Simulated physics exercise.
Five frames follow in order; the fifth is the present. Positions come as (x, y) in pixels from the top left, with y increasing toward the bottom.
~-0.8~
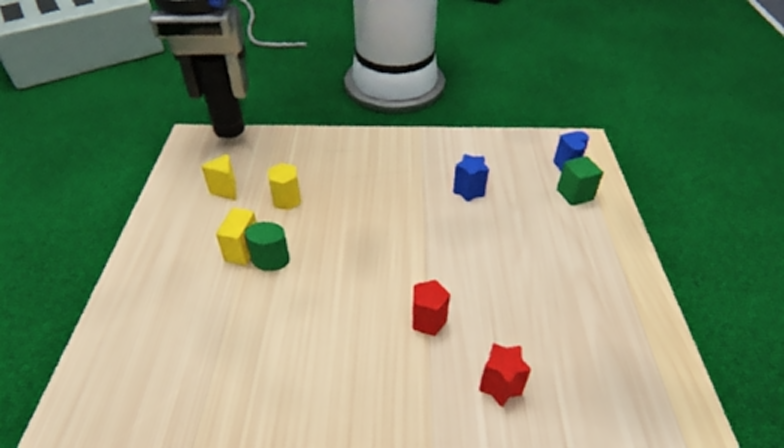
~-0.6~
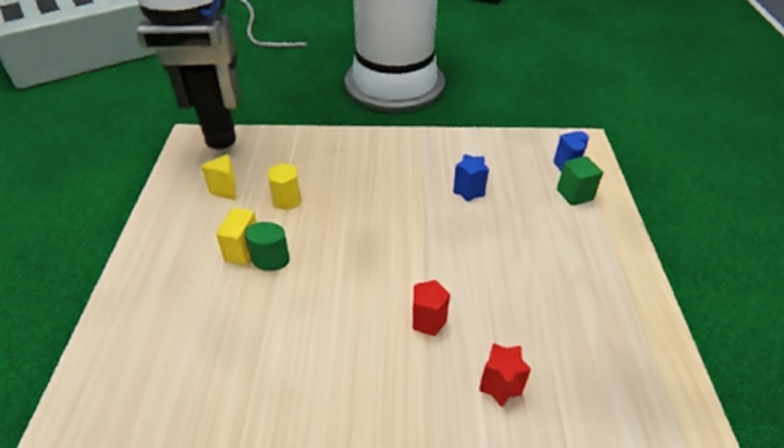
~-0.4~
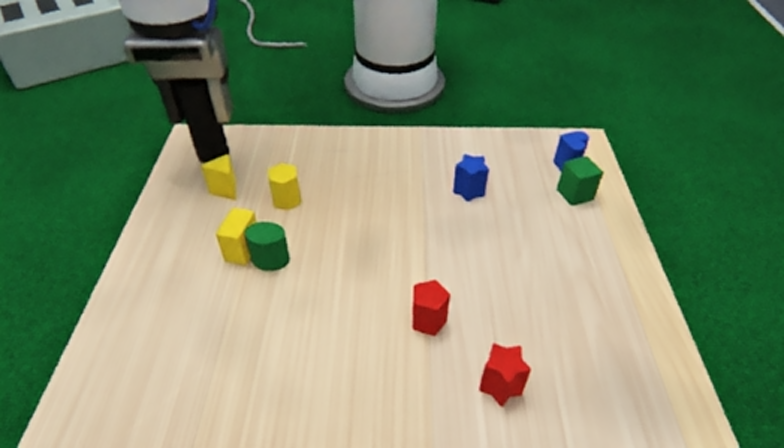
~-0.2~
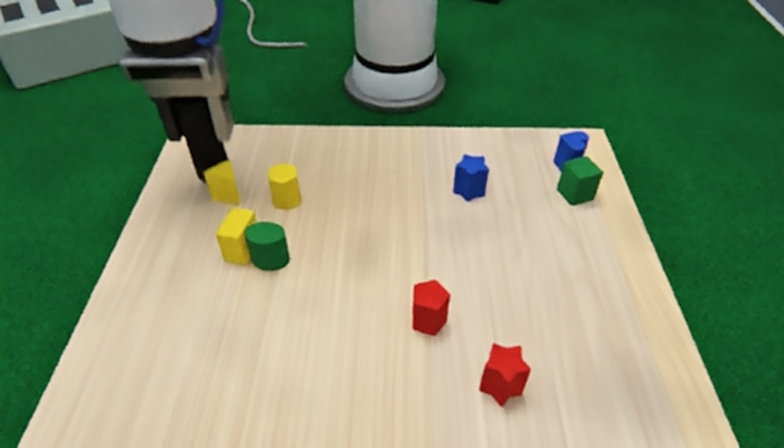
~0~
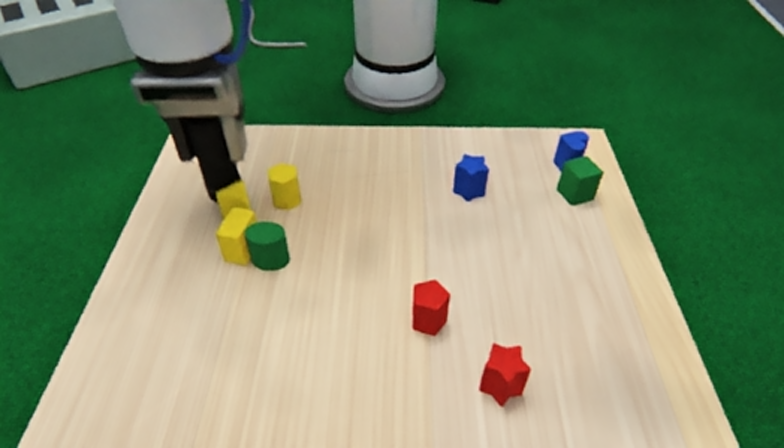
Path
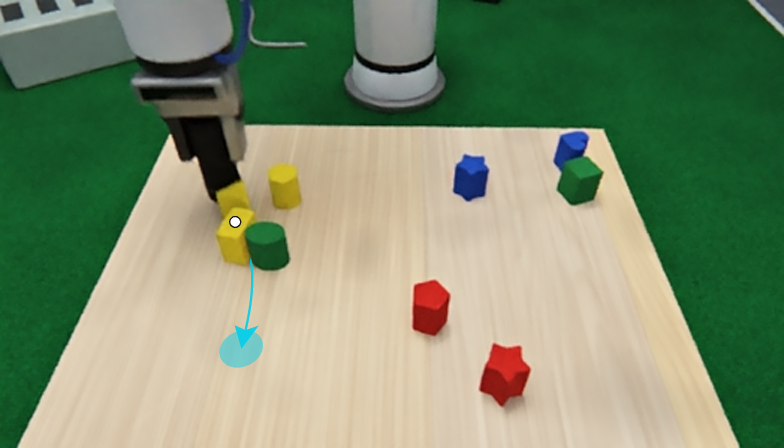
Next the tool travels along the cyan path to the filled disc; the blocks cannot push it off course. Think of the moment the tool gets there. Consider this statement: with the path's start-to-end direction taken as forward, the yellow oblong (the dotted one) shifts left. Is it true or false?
False.
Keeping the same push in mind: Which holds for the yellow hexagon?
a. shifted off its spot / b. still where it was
b (still where it was)
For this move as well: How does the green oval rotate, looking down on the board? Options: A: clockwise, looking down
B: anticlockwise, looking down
Letter A.
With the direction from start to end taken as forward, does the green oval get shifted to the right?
No, I don't think so.
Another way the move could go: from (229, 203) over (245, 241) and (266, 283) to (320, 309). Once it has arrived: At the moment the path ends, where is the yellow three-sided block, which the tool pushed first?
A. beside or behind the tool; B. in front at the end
A
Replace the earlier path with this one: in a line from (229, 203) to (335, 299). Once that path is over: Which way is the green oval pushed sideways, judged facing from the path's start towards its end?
Slides right.
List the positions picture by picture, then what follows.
Tool's lower end at (230, 131); yellow three-sided block at (219, 164); yellow oblong at (235, 222); green oval at (265, 232); yellow hexagon at (282, 172), in the first picture.
Tool at (221, 141); blocks still, in the second picture.
Tool at (214, 155); blocks still, in the third picture.
Tool at (214, 173); yellow three-sided block at (222, 170), in the fourth picture.
Tool at (226, 193); yellow three-sided block at (235, 190); yellow oblong at (235, 222); green oval at (265, 232); yellow hexagon at (282, 172), in the fifth picture.
Drawn move, from (229, 203) by way of (247, 242) and (252, 290) to (241, 348); the dot is on the yellow oblong.
On the path given first. One third of the way, tool at (244, 232); yellow three-sided block at (266, 223), turned 35° anticlockwise; yellow oblong at (229, 246), turned 15° clockwise; green oval at (272, 242), turned 20° clockwise.
Two thirds of the way, tool at (249, 280); yellow three-sided block at (275, 228), turned 60° anticlockwise; yellow oblong at (213, 290), turned 80° clockwise; green oval at (283, 251), turned 40° clockwise.
At the end, tool at (238, 339); yellow three-sided block at (275, 228), turned 55° anticlockwise; yellow oblong at (197, 313), turned 165° clockwise; green oval at (283, 251), turned 40° clockwise; yellow hexagon still.
